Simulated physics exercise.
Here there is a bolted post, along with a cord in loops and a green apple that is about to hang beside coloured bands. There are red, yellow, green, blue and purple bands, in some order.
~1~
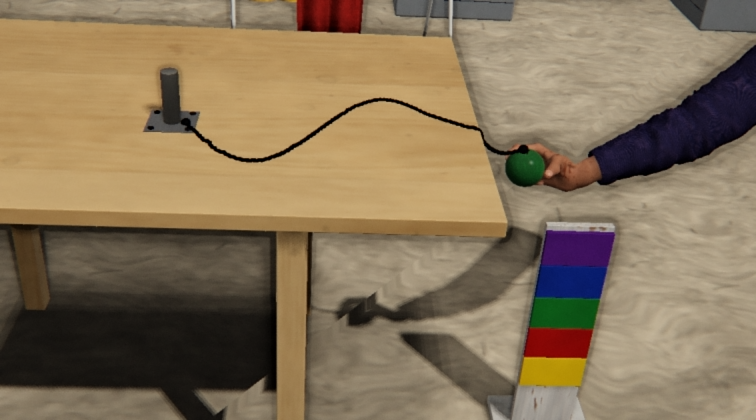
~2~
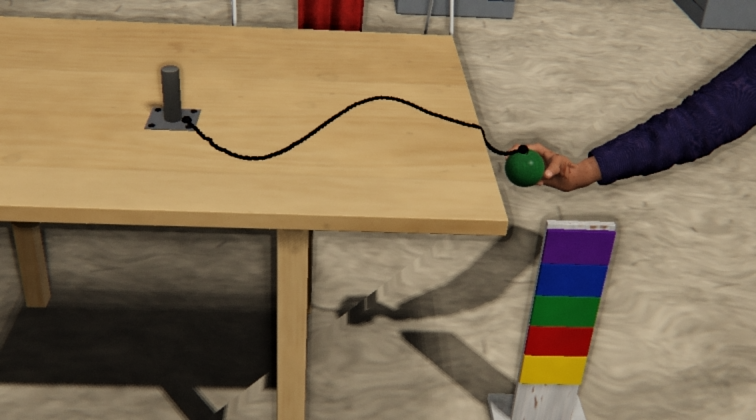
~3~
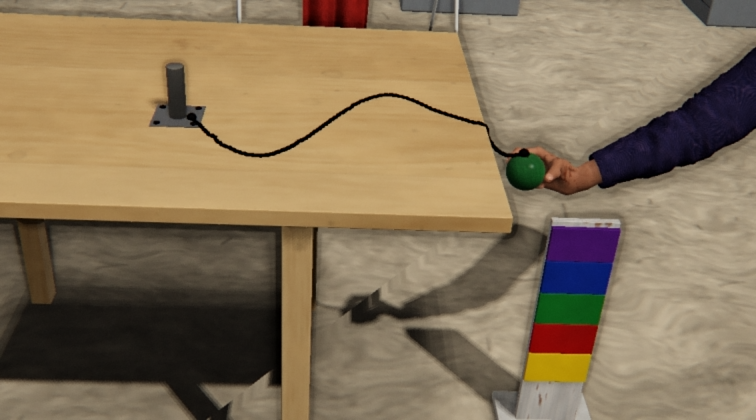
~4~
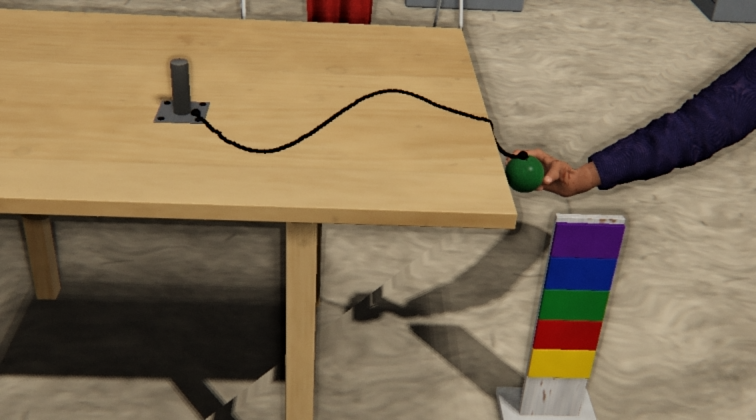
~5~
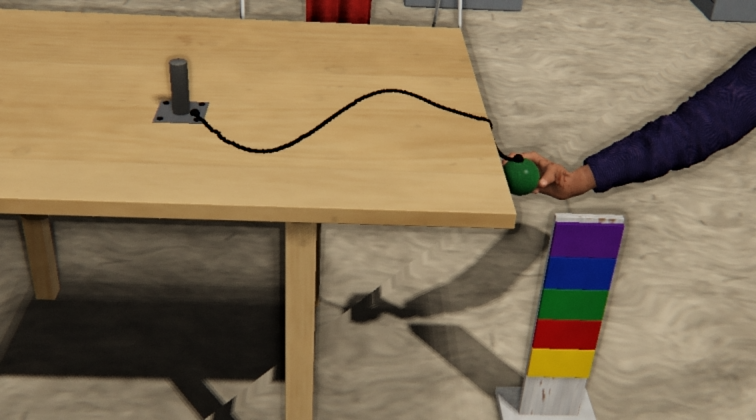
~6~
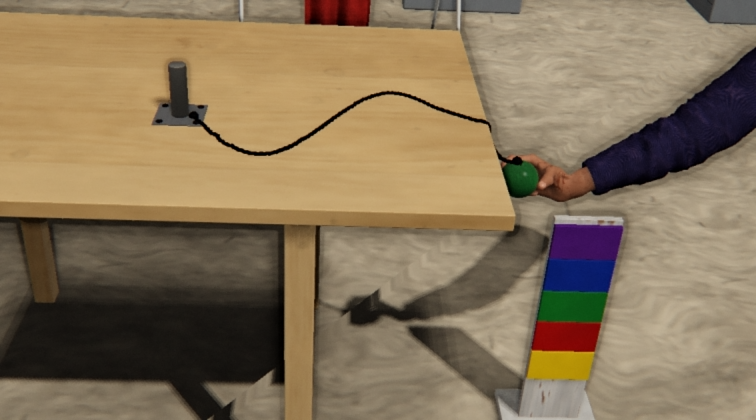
The clip opens on a wooden table where a black cord curves loosely from a metal post to a green ball held by a hand just past the right edge, above a board of coloured bands. The view shifts slightly, then the hand lowers the ball a little, the cord staying slack.
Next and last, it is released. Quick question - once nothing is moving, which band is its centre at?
The green band, I would say.
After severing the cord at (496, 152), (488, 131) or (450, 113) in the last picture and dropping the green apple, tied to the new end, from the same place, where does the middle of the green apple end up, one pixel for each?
I'd put it around (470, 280) for the first cut, (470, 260) for the second and (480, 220) for the third.
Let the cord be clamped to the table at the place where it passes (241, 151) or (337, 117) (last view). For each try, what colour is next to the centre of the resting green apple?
Results, in sequence: Blue / purple.
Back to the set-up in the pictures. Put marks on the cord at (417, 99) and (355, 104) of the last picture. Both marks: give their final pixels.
Point one: (485, 175); point two: (457, 128).
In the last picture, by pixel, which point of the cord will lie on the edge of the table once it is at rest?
That spot lies near (377, 95).
Soon after, apple near (495, 300); level with green.
After that, apple near (442, 299); level with green.
And then, apple near (480, 305); level with green.
In the end, apple near (470, 307); level with green. Its middle rests at the green band.
